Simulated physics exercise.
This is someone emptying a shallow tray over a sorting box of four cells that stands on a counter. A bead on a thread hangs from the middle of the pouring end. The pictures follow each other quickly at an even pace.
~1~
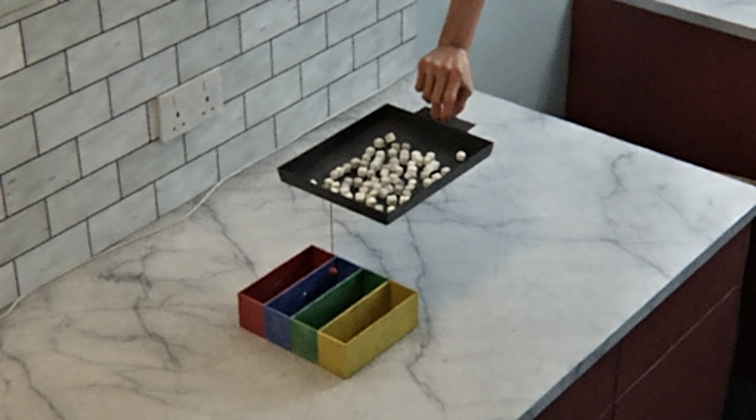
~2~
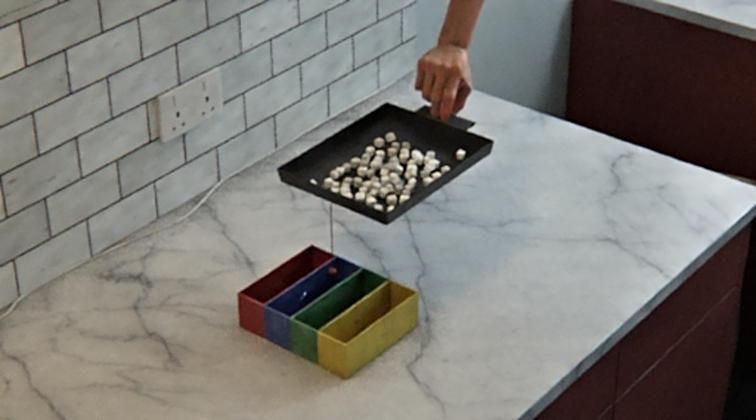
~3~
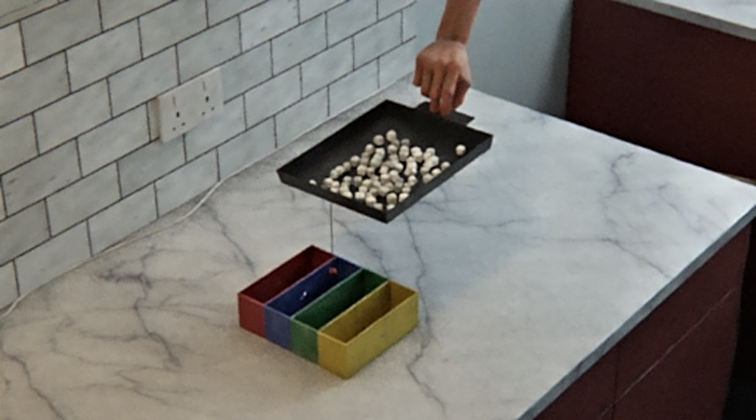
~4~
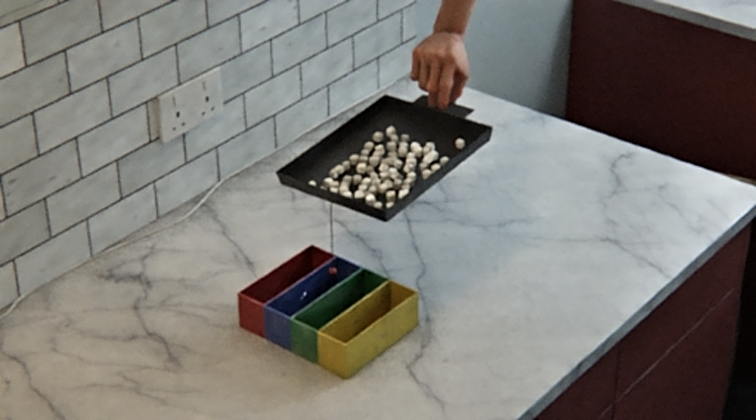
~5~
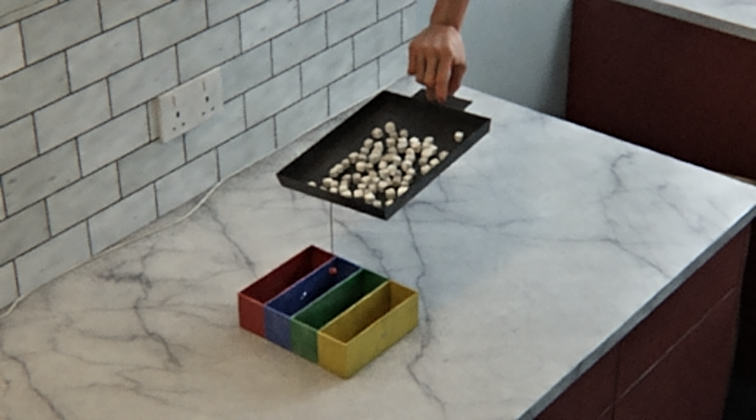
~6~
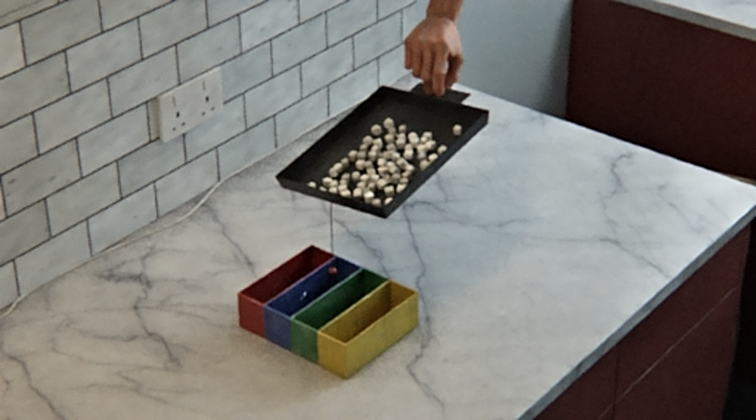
A hand at the top holds a dark shallow tray of small whitish lumps above a grey-veined marble counter, seen from above at an angle, with white brick tiles and a socket behind. Below the tray's near end, where a thin thread hangs, sits a box with red, blue, green and yellow cells from left to right. The hand gradually tilts the tray slightly toward its near left corner, while the lumps stay clustered and the camera stays still.
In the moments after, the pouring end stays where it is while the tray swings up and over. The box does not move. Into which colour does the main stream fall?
It favours the red compartment.
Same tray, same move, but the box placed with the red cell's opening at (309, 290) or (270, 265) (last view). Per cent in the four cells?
Roughly 20 per cent, and 90 per cent.
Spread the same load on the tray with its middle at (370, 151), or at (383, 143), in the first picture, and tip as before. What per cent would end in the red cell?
First some 30, then 40 per cent.
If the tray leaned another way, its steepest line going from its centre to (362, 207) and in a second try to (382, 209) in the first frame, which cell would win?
At the first place the yellow cell, at the second the yellow one.
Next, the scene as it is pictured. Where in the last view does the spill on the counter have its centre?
Around (231, 286).
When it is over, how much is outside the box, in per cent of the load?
Roughly 30 in a hundred.
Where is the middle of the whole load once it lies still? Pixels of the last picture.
At about (274, 308).
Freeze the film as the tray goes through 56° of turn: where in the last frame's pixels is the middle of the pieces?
Roughly at (322, 173).
Just after the last frame, tray tipped steeply; every one on the tray.
A moment on, tray tipped right over; almost all on the tray; just a few falling or outside the box.
Further on, tray tipped past a quarter turn; roughly half in the red cell; roughly a quarter in the blue cell; roughly a third falling or outside the box.
When it is over, tray tipped past a quarter turn; roughly half in the red cell; roughly a quarter in the blue cell; not one in the yellow cell; not one in the green cell; roughly a third outside the box.
